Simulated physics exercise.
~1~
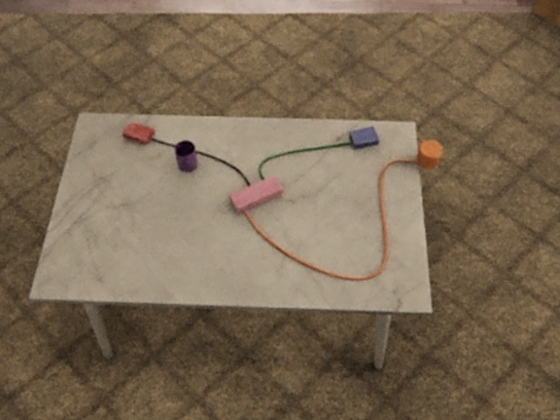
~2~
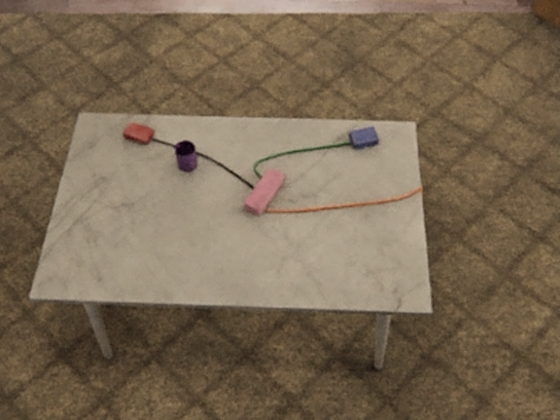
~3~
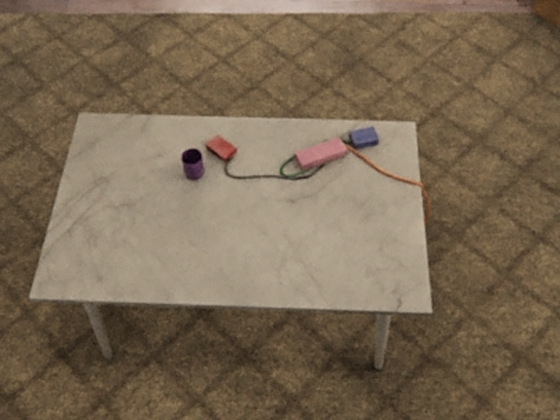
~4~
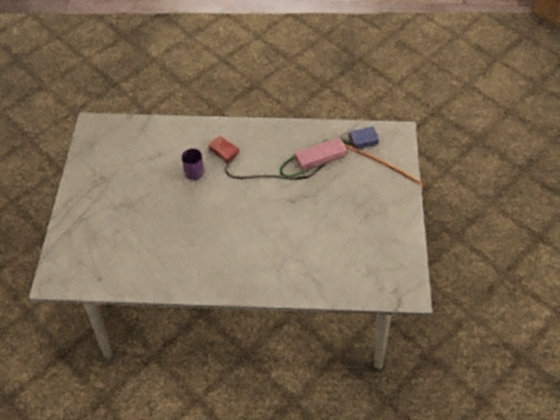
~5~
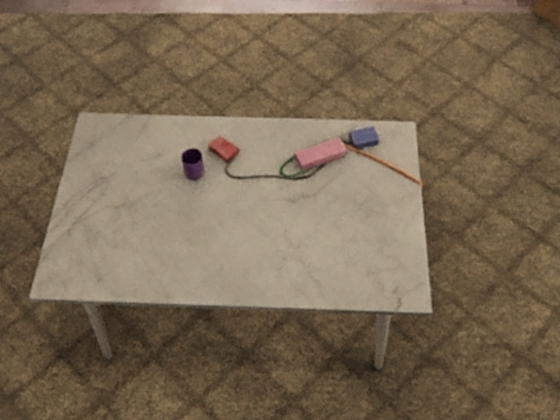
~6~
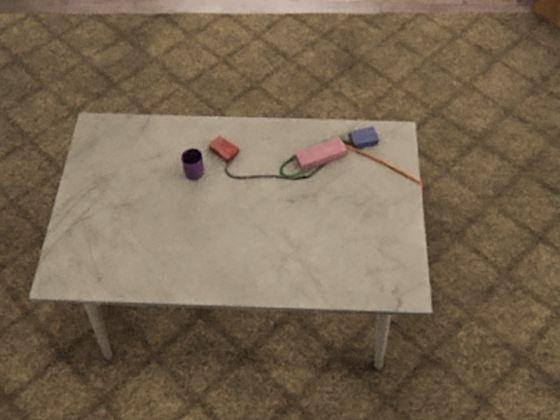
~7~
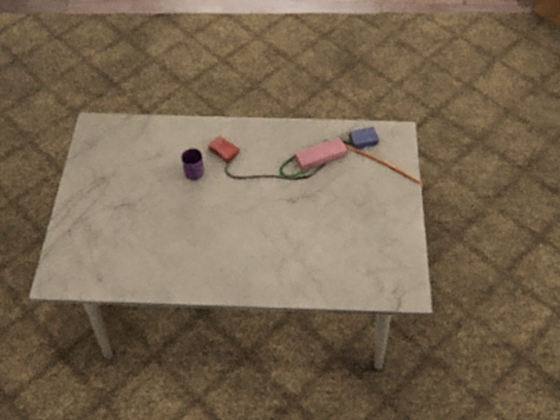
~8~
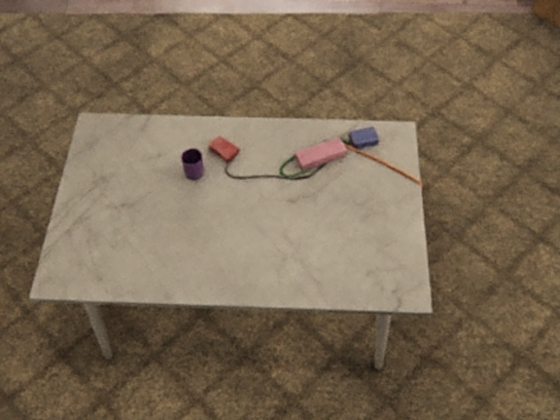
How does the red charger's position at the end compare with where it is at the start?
It starts near the back left corner of the table, to the left of the purple cup, and ends further right and slightly nearer the front, on the right side of the cup.
An orange speaker tips off the right edge of a pale marble-topped table, seen from above on a patterned carpet, trailing an orange cable from a pink power strip near the middle. A red charger and a purple cup sit at the back left, and a blue drive at the back right. The speaker drops out of sight, and the strip turns as the orange cable straightens. The strip then slides right towards the drive, drawing the charger along while the upright cup shifts slightly. Everything settles, with the orange cable hanging over the edge and the drive still in place.
